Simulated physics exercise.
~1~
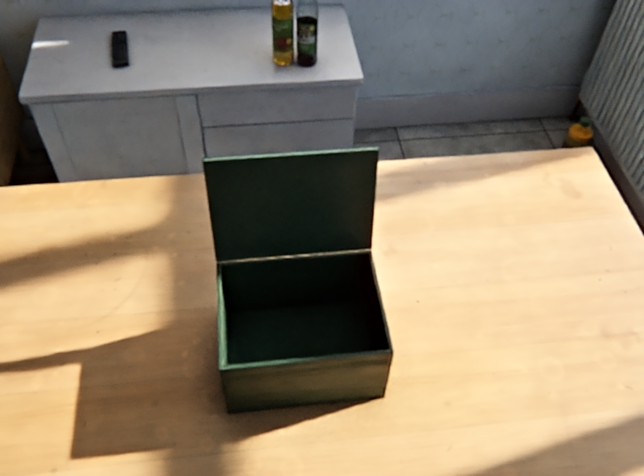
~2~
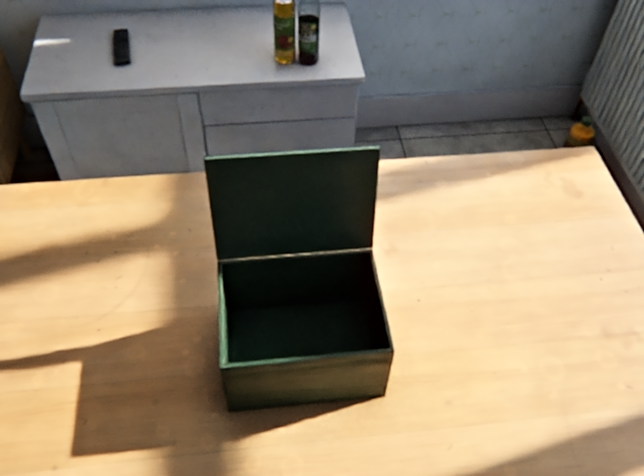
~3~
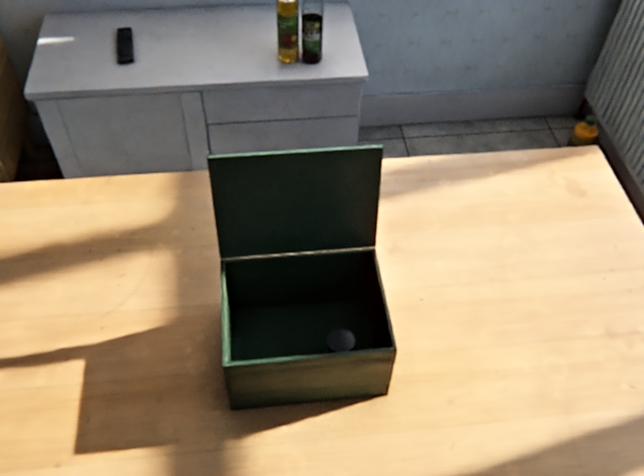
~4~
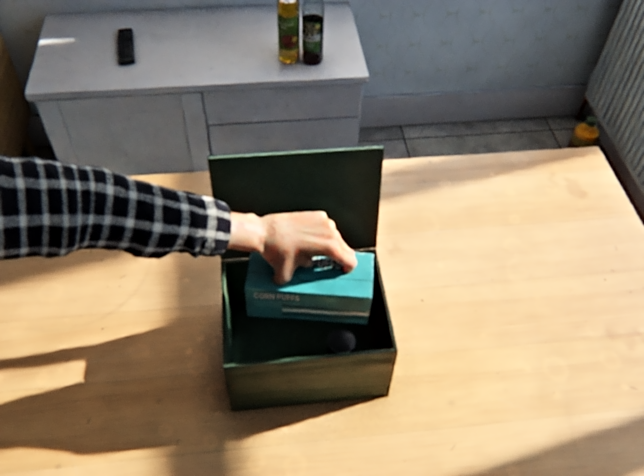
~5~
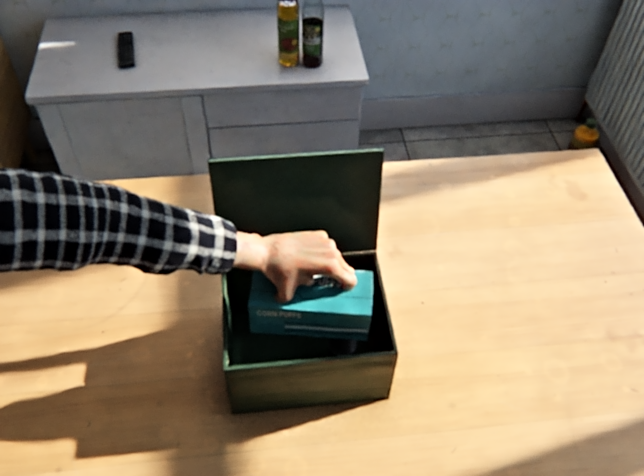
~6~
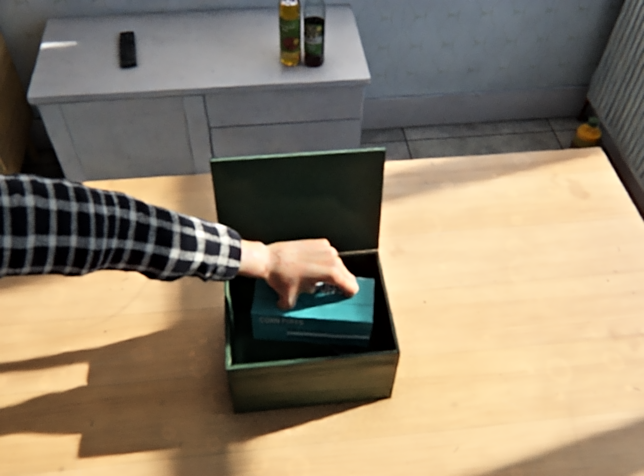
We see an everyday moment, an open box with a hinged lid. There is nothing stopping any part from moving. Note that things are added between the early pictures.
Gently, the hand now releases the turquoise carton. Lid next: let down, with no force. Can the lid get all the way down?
Yes - sits flush.
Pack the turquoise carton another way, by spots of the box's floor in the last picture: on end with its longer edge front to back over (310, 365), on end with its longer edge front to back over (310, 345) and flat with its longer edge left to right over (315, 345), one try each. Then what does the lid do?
So, one: It remains raised; two: It remains raised; three: It drops fully.
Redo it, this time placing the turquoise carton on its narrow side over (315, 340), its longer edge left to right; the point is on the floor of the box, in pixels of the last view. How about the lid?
Result: Lid shut.
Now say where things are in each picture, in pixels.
The last thing is not in view yet, in the first picture.
The last thing is not in view yet, in the second picture.
The last thing is not in view yet, in the third picture.
On its way; turquoise carton (310, 285), in the fourth picture.
On its way; turquoise carton (311, 302), in the fifth picture.
In place under the hand; turquoise carton (313, 309), in the sixth picture.
Then, 1.20 s past the last view, lid starting down; turquoise carton on its side near (313, 316).
Then, 1.80 s past the last view, lid 31° above the rim; turquoise carton on its side near (313, 316).
Finally, lid shut; down or leaning hard in the box, turquoise carton; black shaker still in place. Final places as the last picture's camera would see them, turquoise carton near (313, 316).
